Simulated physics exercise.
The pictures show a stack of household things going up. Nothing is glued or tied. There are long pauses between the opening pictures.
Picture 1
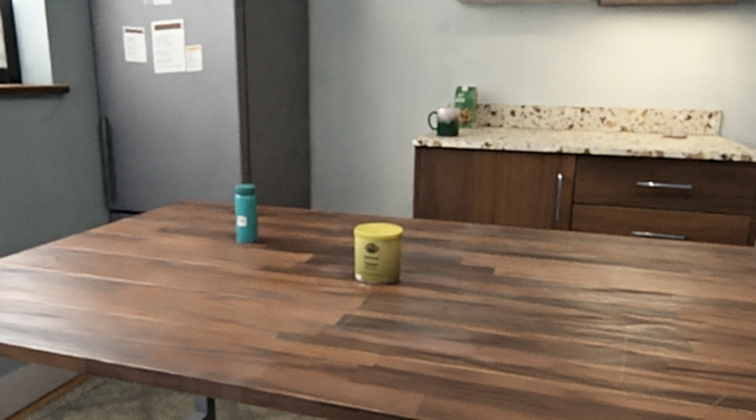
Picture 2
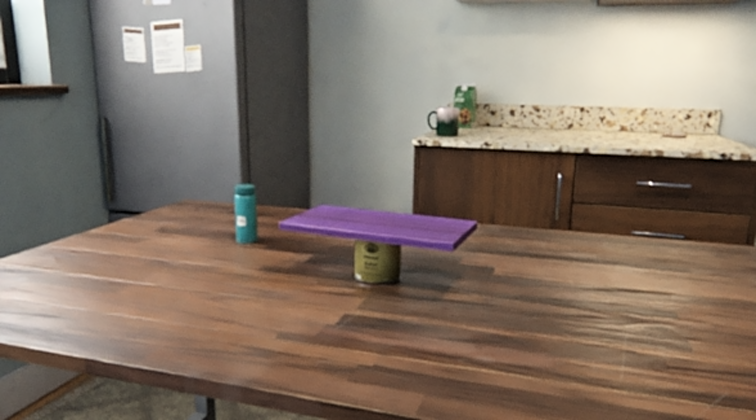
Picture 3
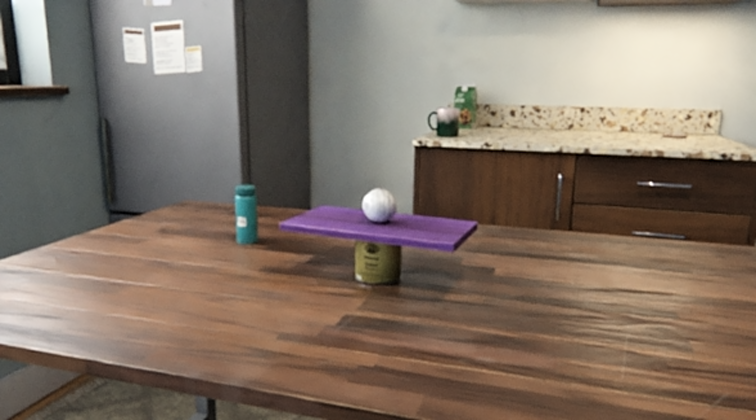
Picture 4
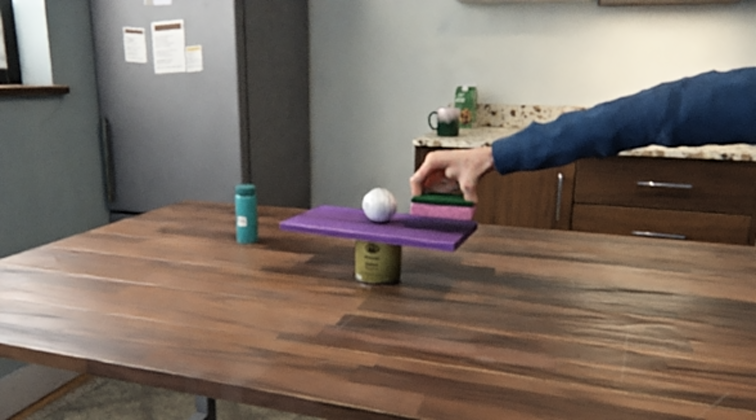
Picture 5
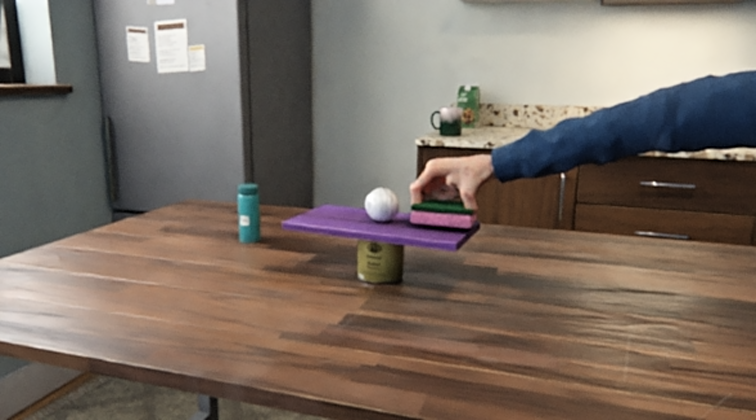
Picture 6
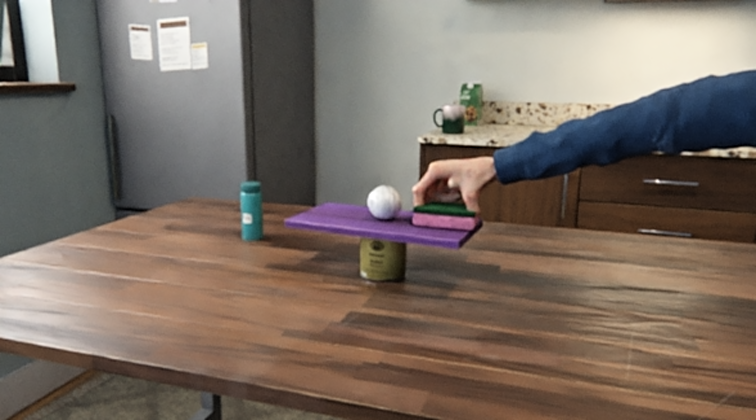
An arm in a blue sleeve reaches in from the right over a wooden table, seen from slightly above in a room with a grey fridge and a speckled counter. A teal bottle stands left of a yellow pot, on which a purple board and then a white ball appear. The hand lowers a pink and green sponge onto the board's right side, while the view shifts very slightly.
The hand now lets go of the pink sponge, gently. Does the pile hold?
It holds.
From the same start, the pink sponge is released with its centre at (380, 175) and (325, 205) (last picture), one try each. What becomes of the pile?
In the first case it gives way; in the second case it keeps its balance.
Then, 0.50 s past the last view, nothing moves.
Then, 1.30 s past the last view, pink sponge resting near (447, 216).
Finally, all 5 still in place. Final places as the last picture's camera would see them, pink sponge near (447, 216). The pile keeps its balance.
